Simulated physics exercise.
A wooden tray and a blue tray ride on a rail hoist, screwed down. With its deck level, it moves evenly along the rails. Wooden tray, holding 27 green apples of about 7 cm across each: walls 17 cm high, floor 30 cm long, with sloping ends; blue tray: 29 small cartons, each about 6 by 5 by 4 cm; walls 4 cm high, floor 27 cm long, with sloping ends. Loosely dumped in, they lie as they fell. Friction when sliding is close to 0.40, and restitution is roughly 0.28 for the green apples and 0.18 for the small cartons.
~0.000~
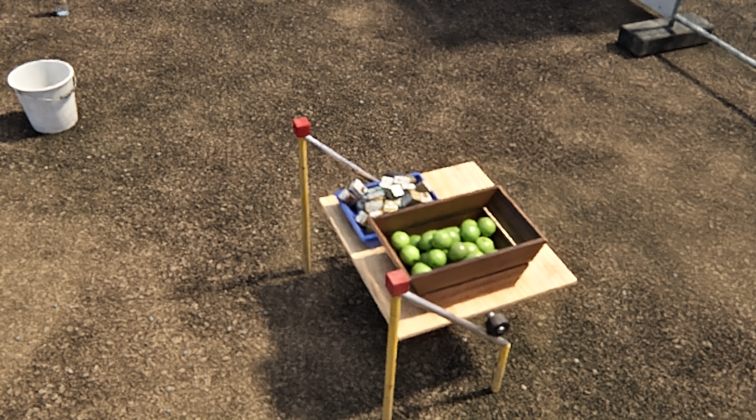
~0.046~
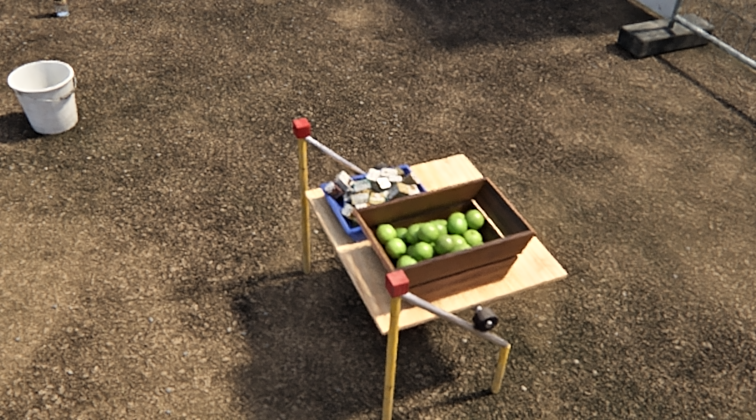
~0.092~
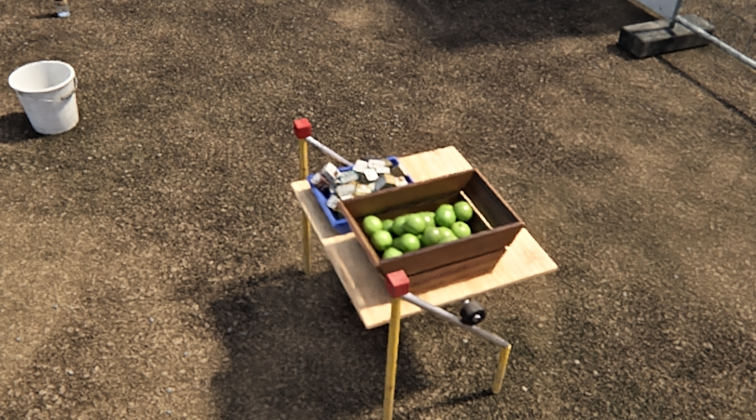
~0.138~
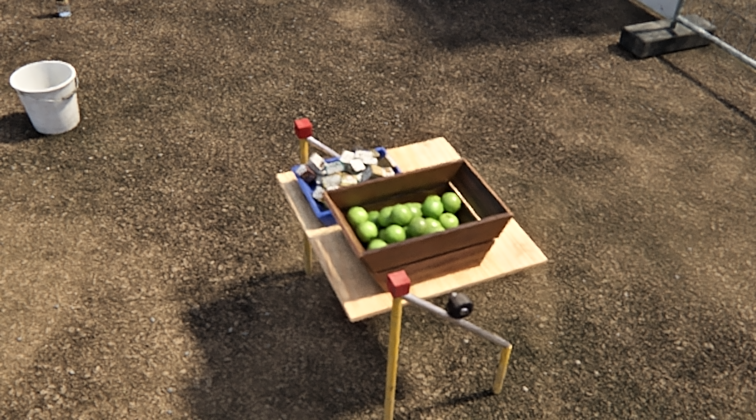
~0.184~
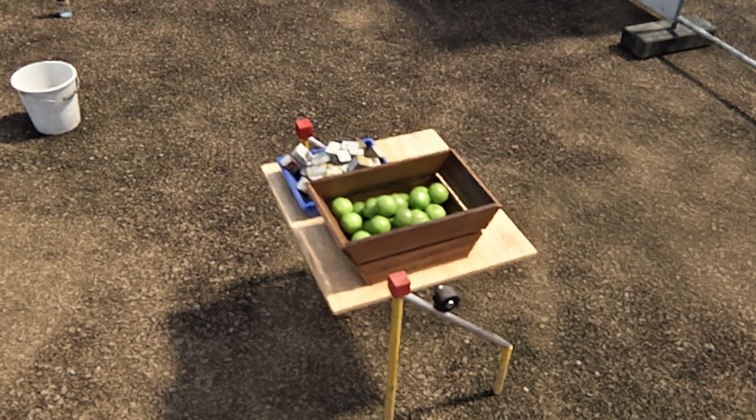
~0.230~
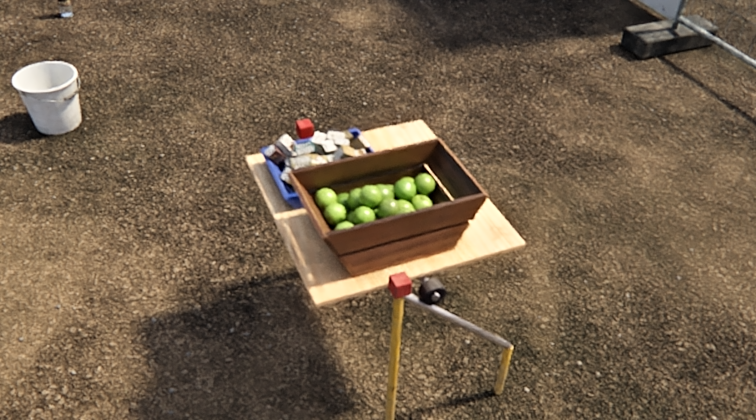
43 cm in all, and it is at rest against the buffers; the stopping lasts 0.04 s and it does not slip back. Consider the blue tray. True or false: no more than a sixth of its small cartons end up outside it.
False.
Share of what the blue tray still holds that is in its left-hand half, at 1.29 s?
Share in that half: Close to 90 %.
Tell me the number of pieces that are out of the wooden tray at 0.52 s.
At that moment the wooden tray count out stands near 1.
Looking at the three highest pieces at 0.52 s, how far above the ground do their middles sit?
Around 90 centimetres.
After 0.24 s, it meets the buffers.
After 0.36 s, 0 of 27 out of the wooden tray and 3 of 29 out of the blue tray.
After 0.52 s, 1 of 27 out of the wooden tray and 14 of 29 out of the blue tray.
After 0.74 s, 1 of 27 out of the wooden tray and 15 of 29 out of the blue tray.
Outcome (at 1.29 s), 1 of 27 out of the wooden tray and 15 of 29 out of the blue tray. Asked share, 15 of 29, 52 per cent.
